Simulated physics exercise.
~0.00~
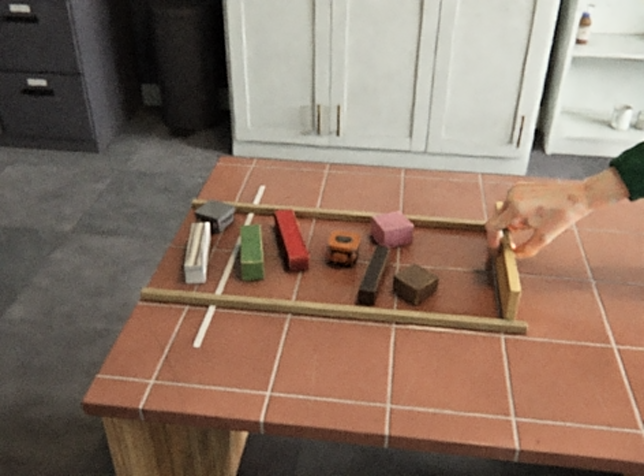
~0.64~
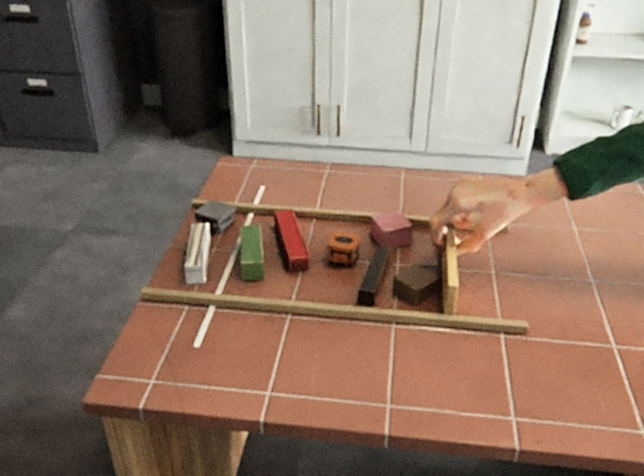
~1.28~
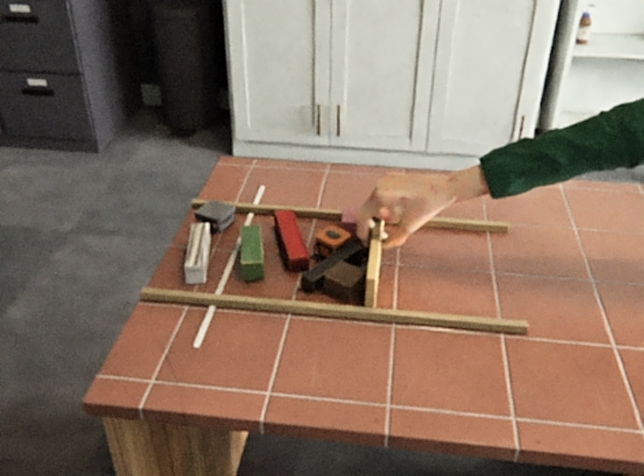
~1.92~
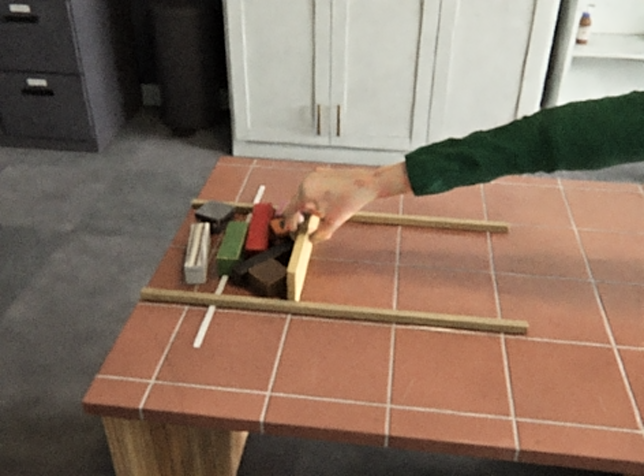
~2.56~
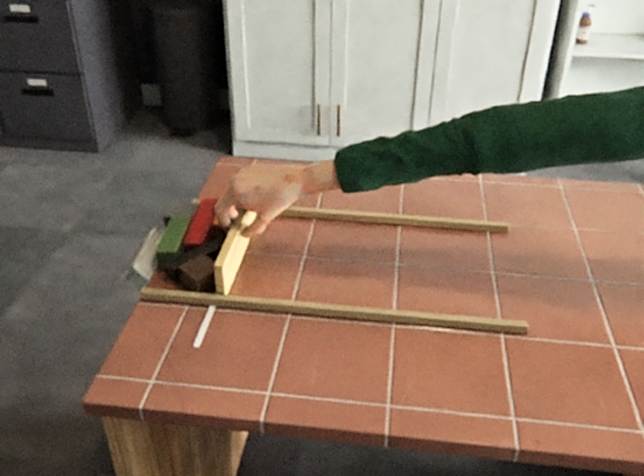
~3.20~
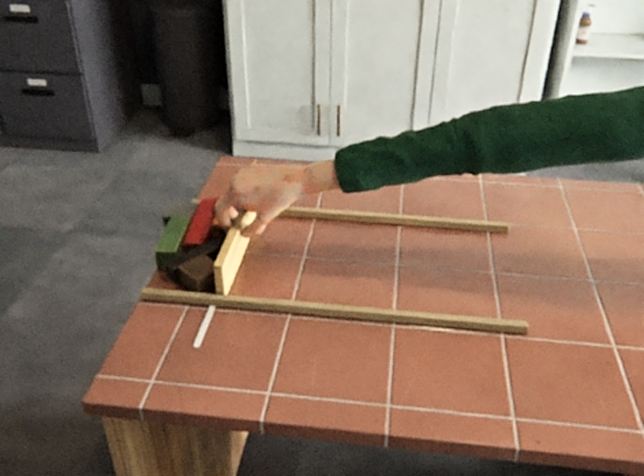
On a tiled tabletop, a hand sweeping blocks leftward between wooden rails with a board, the white stick tipping off the edge.
